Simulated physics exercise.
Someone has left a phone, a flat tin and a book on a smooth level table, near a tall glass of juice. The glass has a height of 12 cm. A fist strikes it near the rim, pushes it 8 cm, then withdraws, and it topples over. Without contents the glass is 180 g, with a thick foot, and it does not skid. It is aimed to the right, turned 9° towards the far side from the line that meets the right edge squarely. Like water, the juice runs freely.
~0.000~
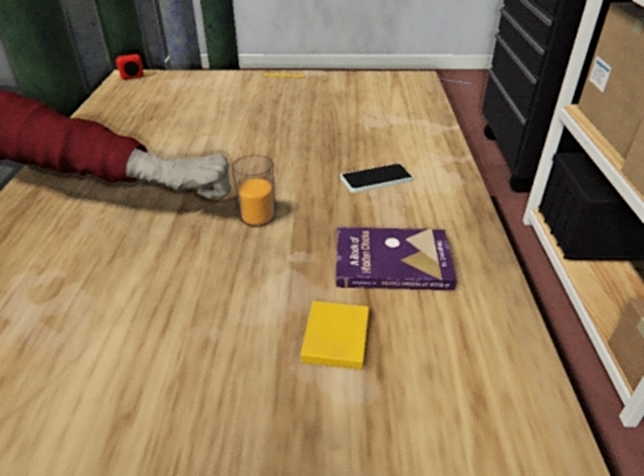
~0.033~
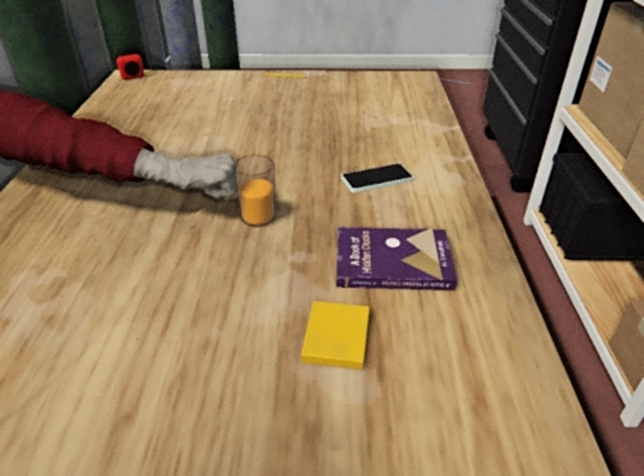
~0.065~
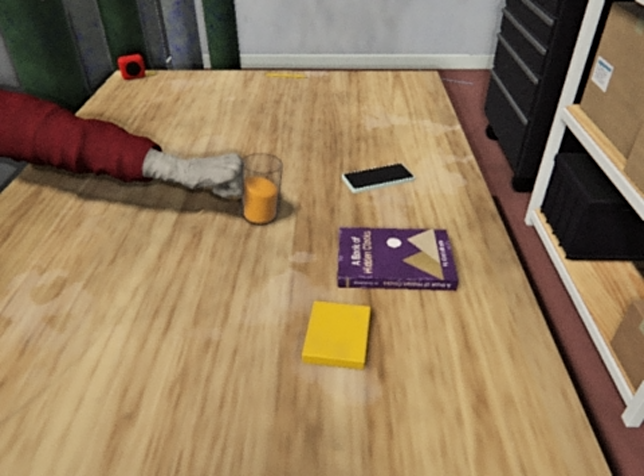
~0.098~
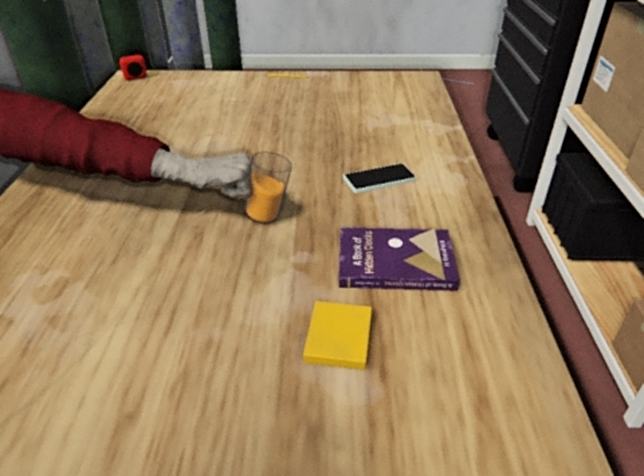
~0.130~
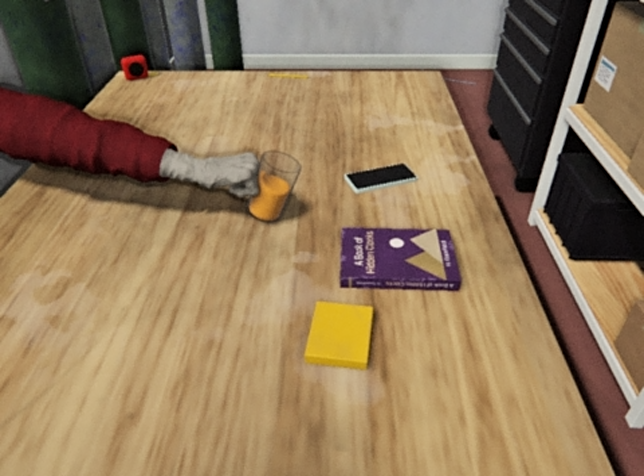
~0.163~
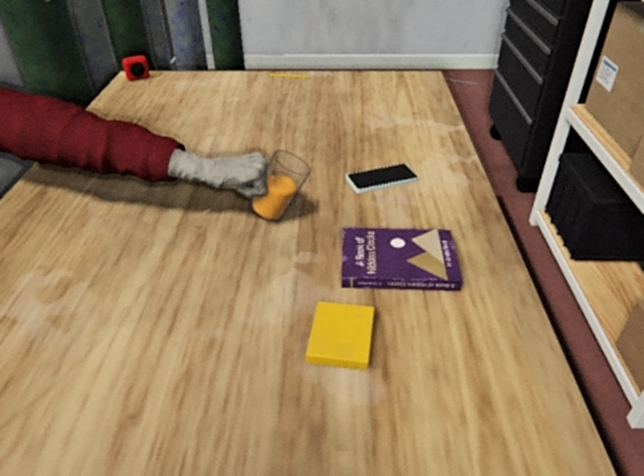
To begin with, a gloved fist on a red-sleeved arm is beside an upright glass of orange juice on a wooden table, with a phone, a purple book and a flat yellow tin nearby. The fist then pushes rightward against the glass, which leans steadily further to the right as the juice shifts inside.
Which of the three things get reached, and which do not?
The phone is reached, the flat tin is not reached, the book is reached.
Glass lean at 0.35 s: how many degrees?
I'd say it sits near 88 degrees off vertical.
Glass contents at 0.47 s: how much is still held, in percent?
It is close to 58 percent.
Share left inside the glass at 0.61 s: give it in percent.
It is close to 32 percent.
After 0.35 s the tilt is 88° and 98 per cent is in the glass, 0 has run off the table; wet so far, nothing.
After 0.47 s the tilt is 88° and 57 per cent is in the glass, 0 has run off the table; wet so far, nothing.
After 0.61 s the tilt is 88° and 31 per cent is in the glass, 0 has run off the table; wet so far, phone, book.
After 0.85 s the tilt is 88° and 17 per cent is in the glass, 14 has run off the table; wet so far, phone, book.
In the end 6 per cent is in the glass, 46 has run off the table; wet so far, phone, book.
